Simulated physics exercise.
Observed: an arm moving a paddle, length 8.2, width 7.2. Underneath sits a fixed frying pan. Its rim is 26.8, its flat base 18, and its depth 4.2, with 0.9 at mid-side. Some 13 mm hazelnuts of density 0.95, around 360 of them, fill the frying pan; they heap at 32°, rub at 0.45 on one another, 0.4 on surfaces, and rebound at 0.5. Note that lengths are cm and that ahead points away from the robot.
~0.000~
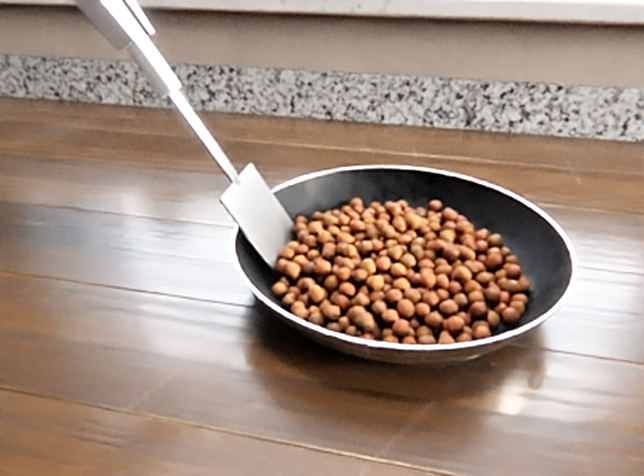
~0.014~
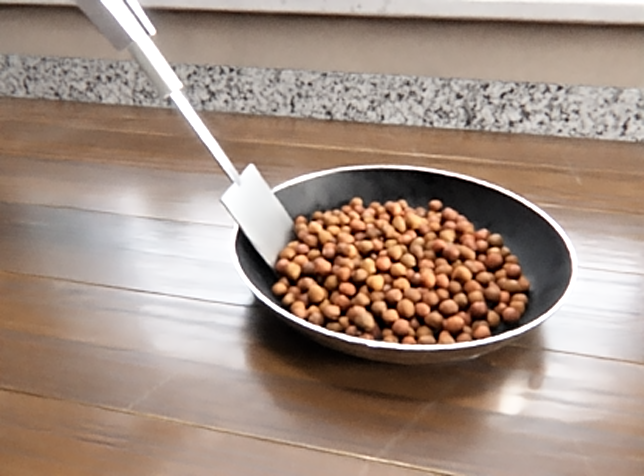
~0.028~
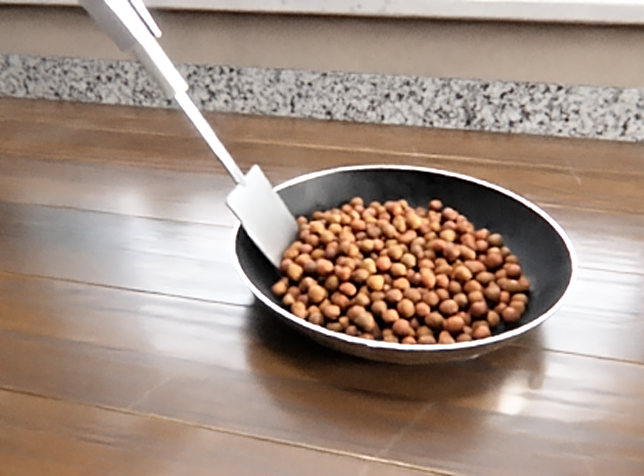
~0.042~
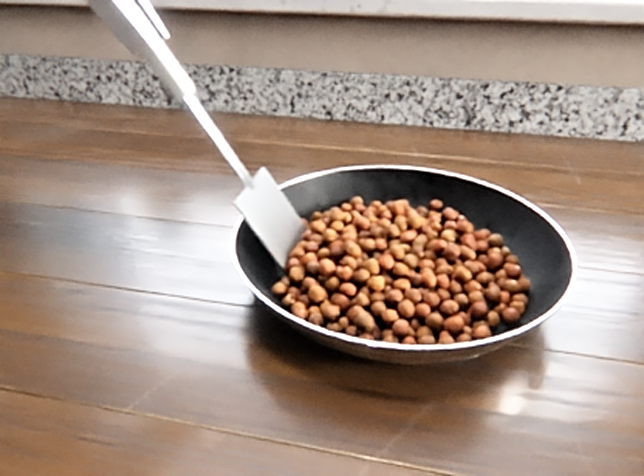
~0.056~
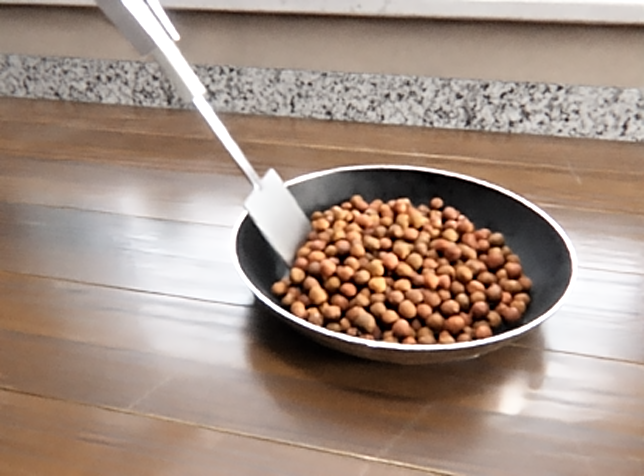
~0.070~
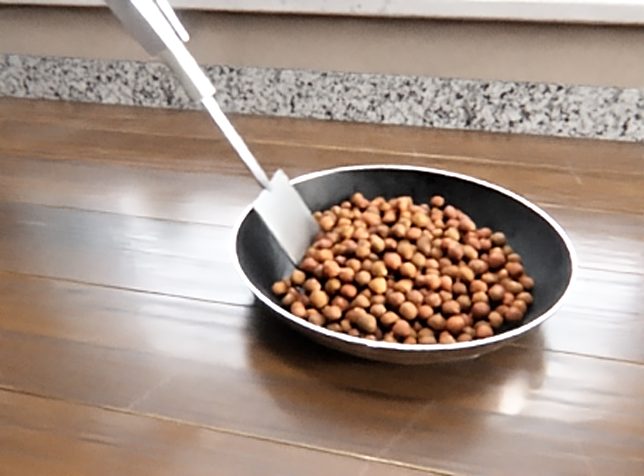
A glossy brown wood-plank surface runs back to a speckled grey stone strip and a beige wall, seen from slightly above by a still camera. A black frying pan with a pale rim sits right of centre, heaped with small round reddish-brown balls, a pale grey paddle at its left side. The arm slides the paddle slowly rightward, nudging the nearest balls slightly.
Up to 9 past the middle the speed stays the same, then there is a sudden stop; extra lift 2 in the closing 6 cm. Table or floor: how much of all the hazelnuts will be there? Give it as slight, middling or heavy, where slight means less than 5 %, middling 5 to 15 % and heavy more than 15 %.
Middling.
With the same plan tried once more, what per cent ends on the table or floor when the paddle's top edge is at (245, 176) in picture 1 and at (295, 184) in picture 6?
Roughly 15 %.
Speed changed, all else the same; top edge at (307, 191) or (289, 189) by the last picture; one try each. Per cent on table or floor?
Respectively, around 25 and 20 per cent.
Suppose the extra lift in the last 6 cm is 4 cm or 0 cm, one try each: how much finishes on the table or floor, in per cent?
Roughly 10 per cent, then 5 per cent.
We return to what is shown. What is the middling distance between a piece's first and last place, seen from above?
It works out to roughly 3 cm.
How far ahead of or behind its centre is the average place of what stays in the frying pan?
The balance point lies close to 3.5 cm ahead.
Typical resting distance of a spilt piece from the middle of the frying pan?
Some 22 centimetres.
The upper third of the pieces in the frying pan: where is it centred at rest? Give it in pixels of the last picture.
It is centred near (510, 259).
After 0.18 s, sloping 57°, highest piece 5 above the table; 365 in the frying pan.
After 0.28 s, sloping 57°, highest piece 6 above the table; 365 in the frying pan.
After 0.53 s, sloping 57°, highest piece 6 above the table; 331 in the frying pan, 31 on the table or floor, 3 on the blade or in flight.
After 1.58 s, sloping 57°, highest piece 6 above the table; 330 in the frying pan, 35 on the table or floor.
In the end, 330 in the frying pan, 35 on the table or floor. That is 10 % on the table or floor.
